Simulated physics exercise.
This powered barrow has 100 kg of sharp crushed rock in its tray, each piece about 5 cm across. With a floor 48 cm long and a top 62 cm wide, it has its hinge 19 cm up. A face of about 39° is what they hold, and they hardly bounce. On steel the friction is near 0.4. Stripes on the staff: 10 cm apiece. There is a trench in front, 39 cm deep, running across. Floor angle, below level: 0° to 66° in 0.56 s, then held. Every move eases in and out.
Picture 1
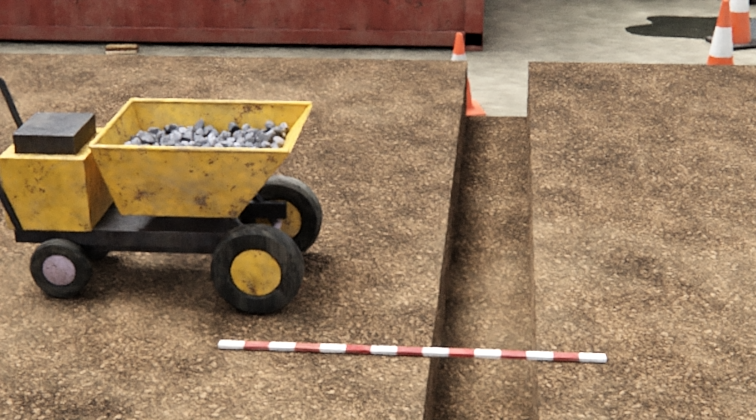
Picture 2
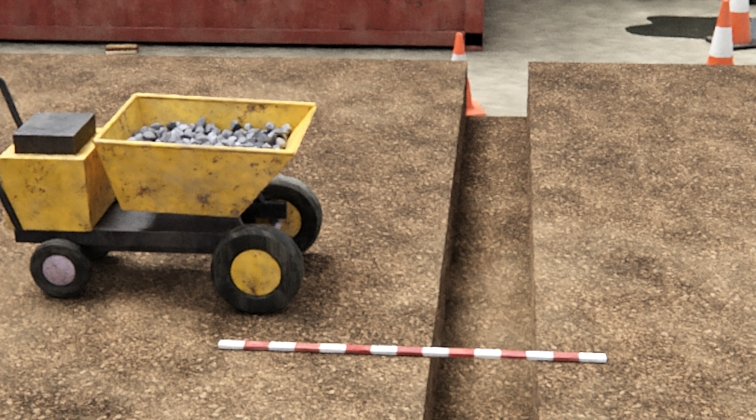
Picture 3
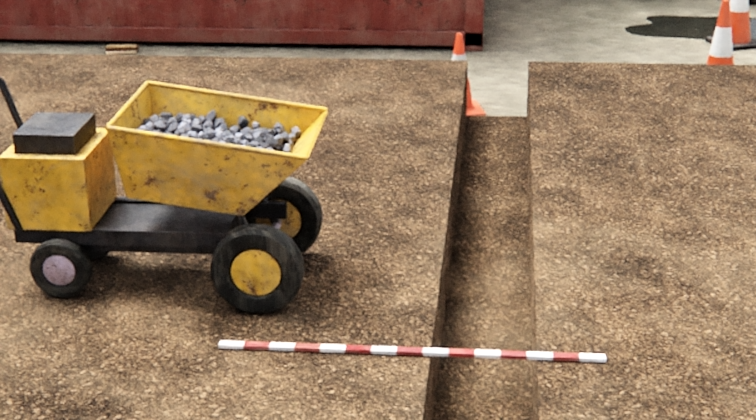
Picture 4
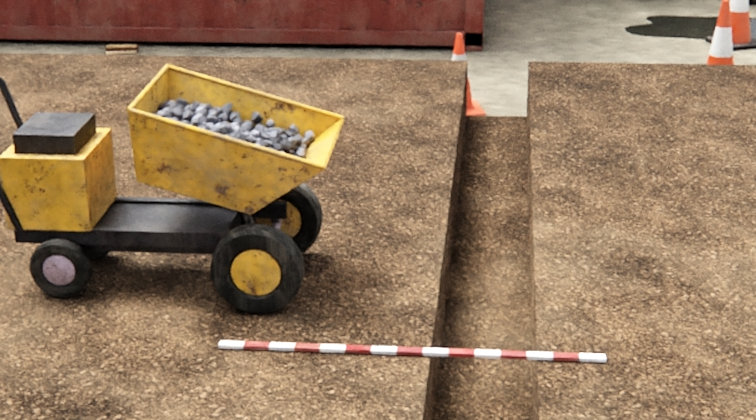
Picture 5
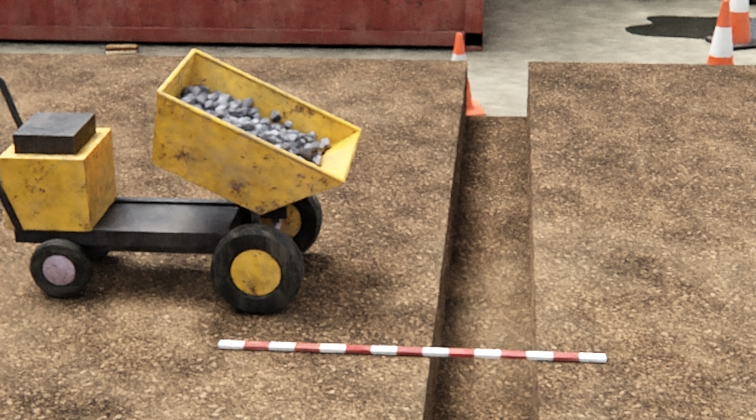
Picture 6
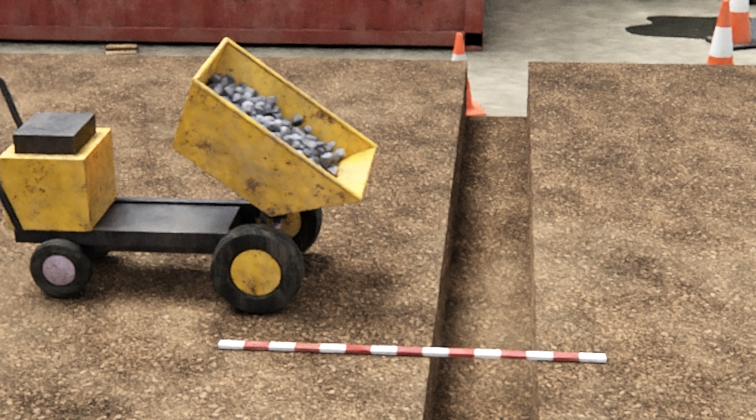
On brown, gritty ground beside a red metal wall and grey paving, the scene is viewed from slightly above and to the side by a still camera. A worn yellow barrow with black wheels stands at left, its tray holding grey stones, near a narrow trench, a red-and-white striped staff and orange cones. The tray's rear rises smoothly, tilting steeply down toward the right, while the wheels stay put.
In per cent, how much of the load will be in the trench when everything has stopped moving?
Around 60 per cent of it.
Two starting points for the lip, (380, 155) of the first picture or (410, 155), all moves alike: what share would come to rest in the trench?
Near 40 and near 20 percent.
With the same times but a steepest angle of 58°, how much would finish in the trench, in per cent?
It would come to about 30 percent.
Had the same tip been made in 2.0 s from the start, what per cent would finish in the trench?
Roughly 35 per cent.
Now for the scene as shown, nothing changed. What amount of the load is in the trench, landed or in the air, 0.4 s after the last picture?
By then, around 0 percent.
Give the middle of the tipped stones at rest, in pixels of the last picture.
Roughly at (486, 357).
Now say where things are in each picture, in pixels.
Lip at (289, 152), floor tilted 0°, highest stones at (240, 135), in the first picture.
The tray is at 2°, its lip at (294, 153); the top of the load is at (173, 135), in the second picture.
The tray is at 8°, its lip at (307, 158); the top of the load is at (169, 125), in the third picture.
Lip at (324, 168), floor tilted 16°, highest stones at (180, 111), in the fourth picture.
The tray is at 26°, its lip at (344, 182); the top of the load is at (197, 96), in the fifth picture.
Lip at (361, 200), floor tilted 37°, highest stones at (220, 86), in the sixth picture.
Then, 0.1 s after the last picture the floor is at 56°, 100 % in the tray; the foremost stones are at (362, 197).
Then, 0.4 s after the last picture the floor is at 66°, 91 % in the tray, 8 % short of the trench, 1 % in the trench; the foremost stones are at (444, 274).
Then, 0.7 s after the last picture the floor is at 66°, 41 % in the tray, 11 % short of the trench, 47 % in the trench; the foremost stones are at (528, 349).
Then, 2.7 s after the last picture the floor is at 66°, 25 % in the tray, 15 % short of the trench, 60 % in the trench; the foremost stones are at (527, 337).
